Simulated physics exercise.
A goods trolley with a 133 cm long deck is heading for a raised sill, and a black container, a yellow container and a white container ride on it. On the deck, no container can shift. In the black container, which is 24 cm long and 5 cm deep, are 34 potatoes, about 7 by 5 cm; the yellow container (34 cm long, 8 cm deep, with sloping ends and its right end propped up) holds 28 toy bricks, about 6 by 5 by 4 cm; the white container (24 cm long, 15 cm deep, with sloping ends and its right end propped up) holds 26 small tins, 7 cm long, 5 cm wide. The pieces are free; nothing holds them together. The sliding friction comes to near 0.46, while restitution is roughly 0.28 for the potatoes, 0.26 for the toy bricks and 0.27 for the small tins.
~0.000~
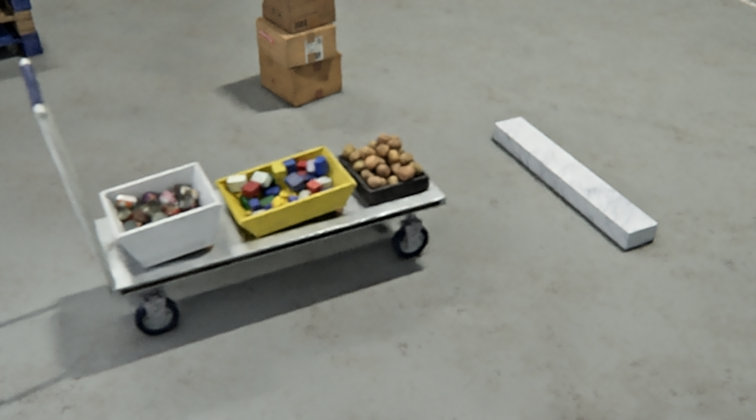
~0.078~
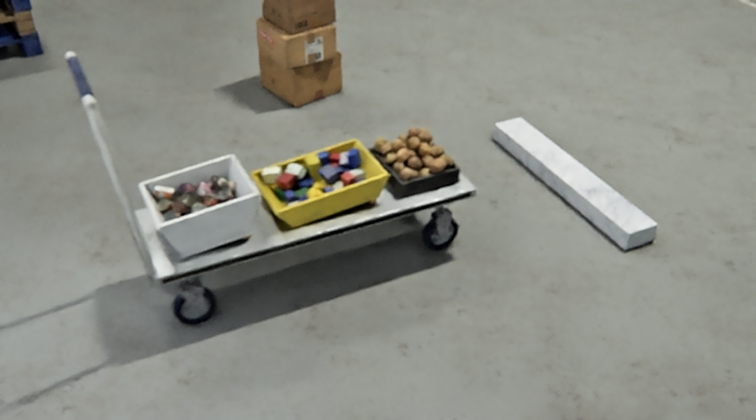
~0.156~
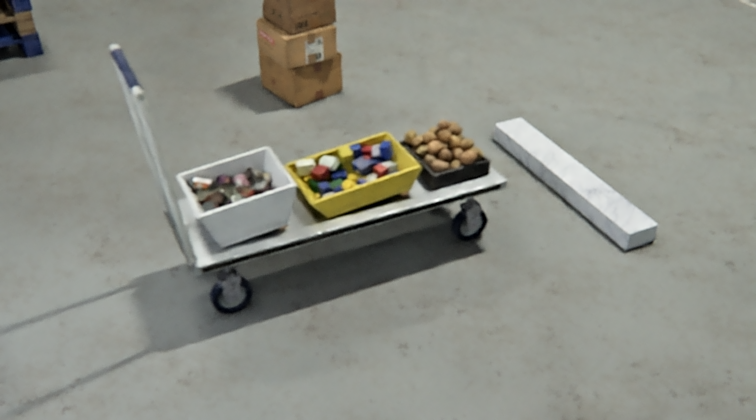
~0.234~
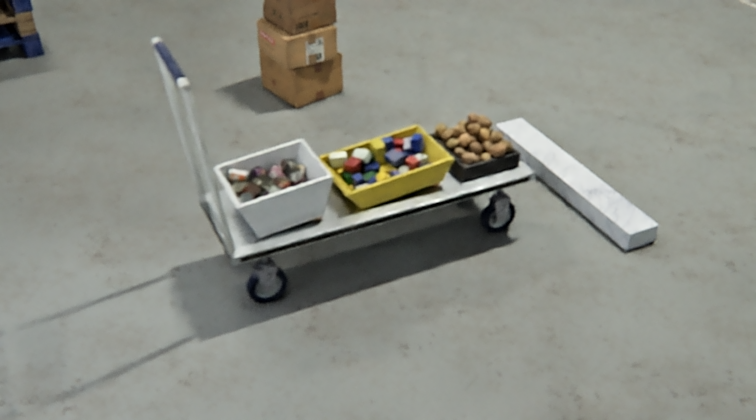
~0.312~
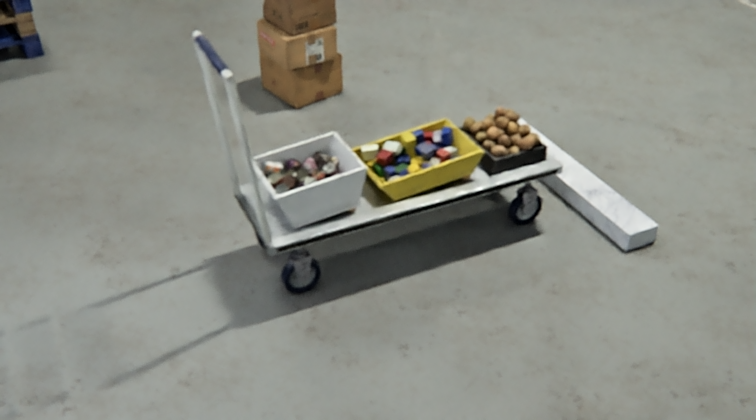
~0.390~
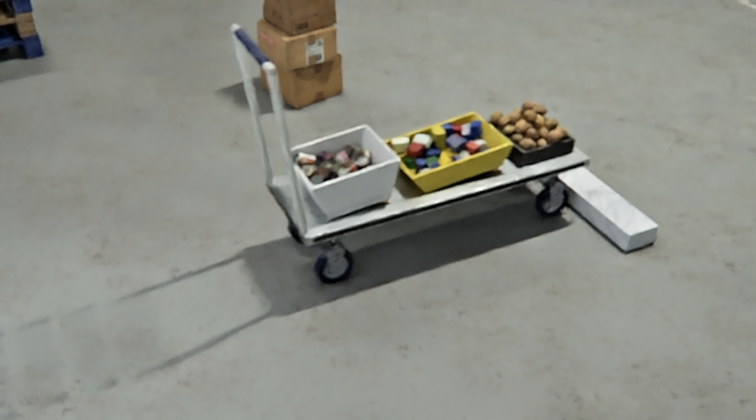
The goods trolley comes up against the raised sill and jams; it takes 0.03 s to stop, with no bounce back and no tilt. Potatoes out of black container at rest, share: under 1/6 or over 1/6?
Above a sixth.
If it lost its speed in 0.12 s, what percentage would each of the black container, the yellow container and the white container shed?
Black container 30 %, yellow container 0 %, white container 0 %.
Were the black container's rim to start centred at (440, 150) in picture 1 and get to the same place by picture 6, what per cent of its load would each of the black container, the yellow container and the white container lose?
Black container 20 %, yellow container 0 %, white container 0 %.
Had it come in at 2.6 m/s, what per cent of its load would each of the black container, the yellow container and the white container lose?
Then the black container sheds 60 per cent of its load, the yellow container 10 per cent, and the white container 0 per cent.
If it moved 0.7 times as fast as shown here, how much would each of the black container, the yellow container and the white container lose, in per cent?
Then the black container sheds 30 per cent, the yellow container 0 per cent, and the white container 0 per cent.
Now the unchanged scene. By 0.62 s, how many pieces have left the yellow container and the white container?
Yellow container 0, white container 0, roughly.
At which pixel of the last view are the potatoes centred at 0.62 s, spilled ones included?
I'd say near (557, 126).
After 0.40 s, the wheels strike.
After 0.50 s, 6 of 34 out of the black container, 0 of 28 out of the yellow container and 0 of 26 out of the white container.
After 0.62 s, 13 of 34 out of the black container, 0 of 28 out of the yellow container and 0 of 26 out of the white container.
After 0.85 s, 16 of 34 out of the black container, 1 of 28 out of the yellow container and 0 of 26 out of the white container.
When it is over (at 1.36 s), 16 of 34 out of the black container, 1 of 28 out of the yellow container and 0 of 26 out of the white container. Asked share, 16 of 34, 47 per cent.
